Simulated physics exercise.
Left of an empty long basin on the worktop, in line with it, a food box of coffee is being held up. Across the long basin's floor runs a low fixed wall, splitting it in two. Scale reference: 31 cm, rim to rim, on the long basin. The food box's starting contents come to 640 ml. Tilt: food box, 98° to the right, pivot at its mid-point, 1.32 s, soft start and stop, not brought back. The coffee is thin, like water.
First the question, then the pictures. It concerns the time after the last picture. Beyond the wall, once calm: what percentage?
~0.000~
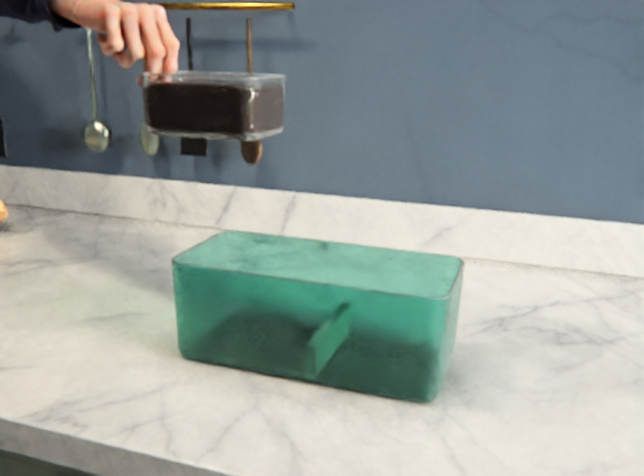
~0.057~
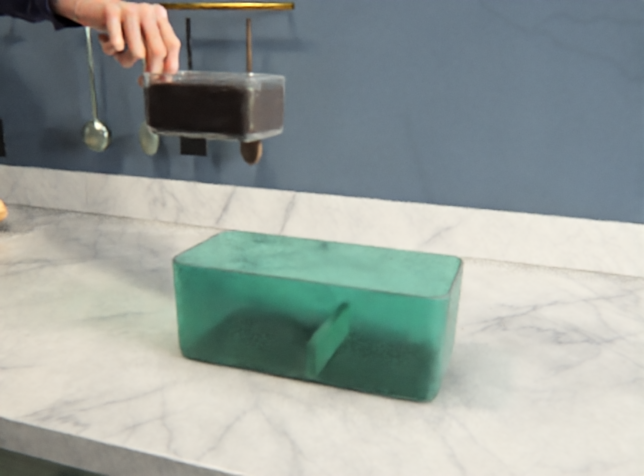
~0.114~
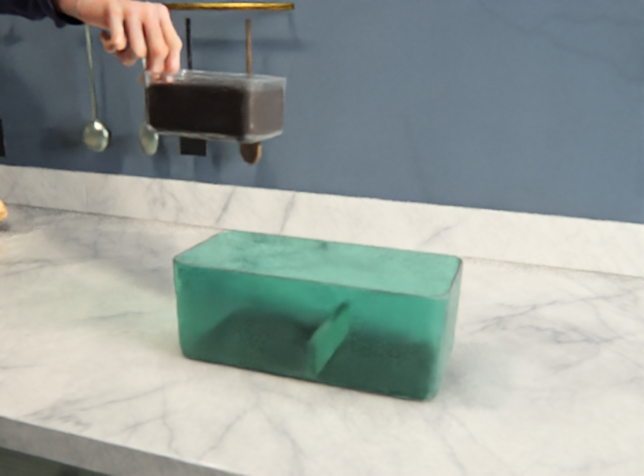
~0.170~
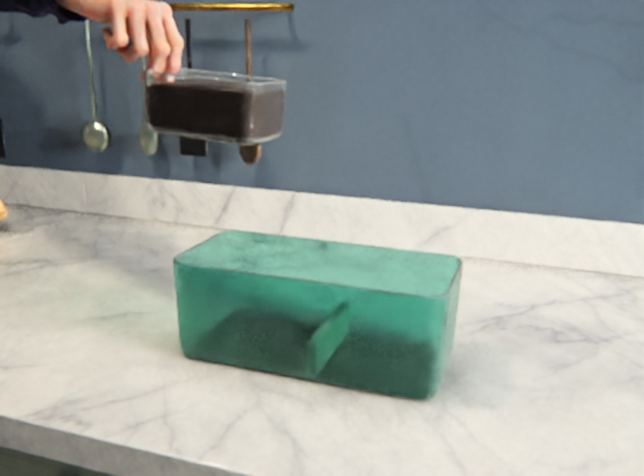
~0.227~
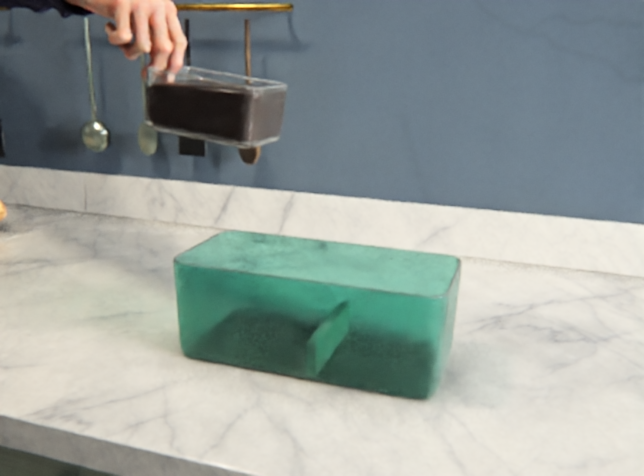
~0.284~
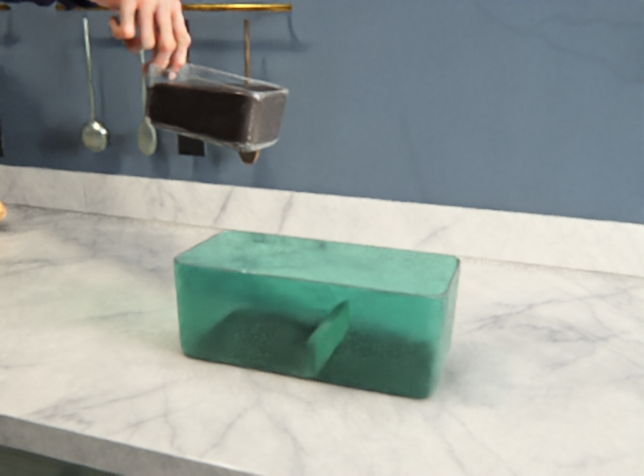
62 out of 100.
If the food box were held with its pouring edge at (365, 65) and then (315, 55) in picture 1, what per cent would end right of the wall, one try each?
Respectively about 70 and 80 percent.
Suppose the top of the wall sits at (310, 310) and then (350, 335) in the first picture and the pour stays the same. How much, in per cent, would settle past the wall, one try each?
First 70, then 45 per cent.
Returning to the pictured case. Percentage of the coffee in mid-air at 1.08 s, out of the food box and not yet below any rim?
I'd say some 8 per cent is in the air.
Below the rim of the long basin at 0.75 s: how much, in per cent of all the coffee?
I'd estimate some 16 percent of the liquid.
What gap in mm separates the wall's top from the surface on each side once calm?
Measured: Left around 30 mm, right around 18 mm.
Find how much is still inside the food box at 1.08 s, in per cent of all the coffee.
Close to 12 percent of the whole amount.
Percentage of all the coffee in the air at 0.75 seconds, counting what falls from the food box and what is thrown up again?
Close to 36 in a hundred.
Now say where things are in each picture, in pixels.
In the first picture, it leans 0°; its right rim is at (271, 78); the coffee meets the walls at (165, 82) and (272, 87); the long basin's rim runs from (198, 246) to (457, 279); the wall's top is at (331, 323).
In the second picture, it leans 0°; its right rim is at (272, 79); the coffee meets the walls at (166, 82) and (272, 87).
In the third picture, it leans 2°; its right rim is at (273, 81); the coffee meets the walls at (167, 82) and (273, 88).
In the fourth picture, it leans 4°; its right rim is at (274, 85); the coffee meets the walls at (168, 83) and (274, 89).
In the fifth picture, it leans 7°; its right rim is at (275, 89); the coffee meets the walls at (168, 83) and (275, 91).
In the sixth picture, it leans 11°; its right rim is at (275, 94); the coffee meets the walls at (168, 84) and (277, 92).
After 0.75 s the tilt is 59° and 47 per cent is still to pour, 5 is left of the wall and 12 right of it.
After 1.08 s the tilt is 90° and 11 per cent is still to pour, 19 is left of the wall and 61 right of it.
After 1.44 s the tilt is 98° and 2 per cent is still to pour, 34 is left of the wall and 61 right of it.
After 1.82 s the tilt is 98° and 0 per cent is still to pour, 37 is left of the wall and 62 right of it.
In the end 37 per cent lies left of the wall, 62 right of it and 1 outside.
